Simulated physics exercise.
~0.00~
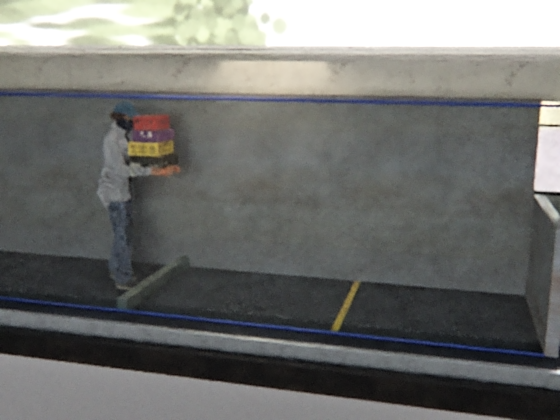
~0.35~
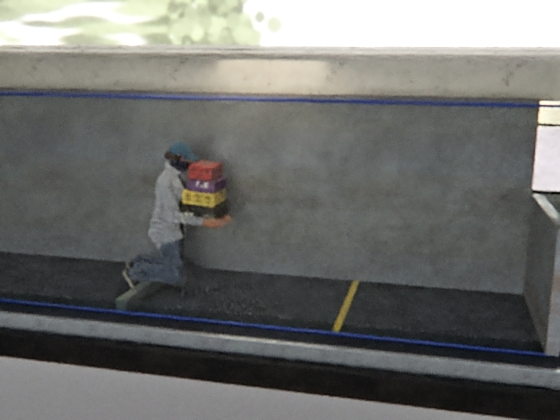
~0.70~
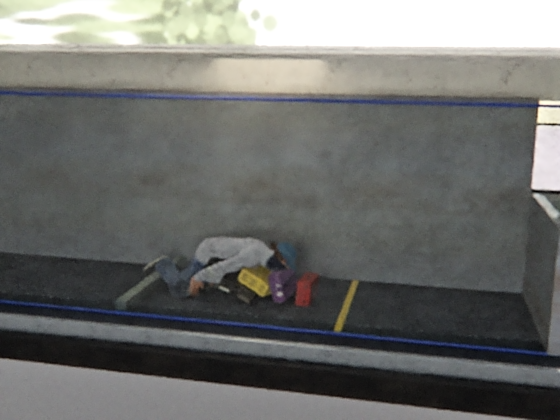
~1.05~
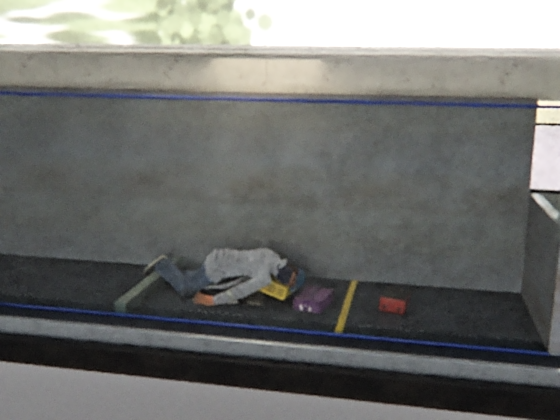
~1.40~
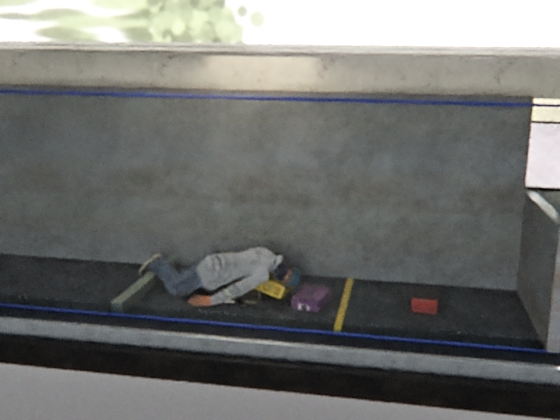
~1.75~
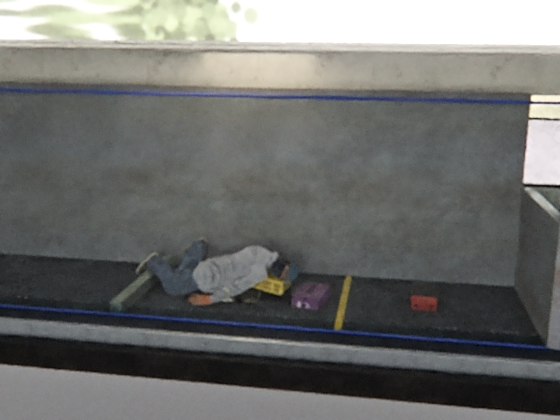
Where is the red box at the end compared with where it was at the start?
At the start it is on top of the stack held by the person at the left, and at the end it lies on the floor to the right, beyond the yellow line.
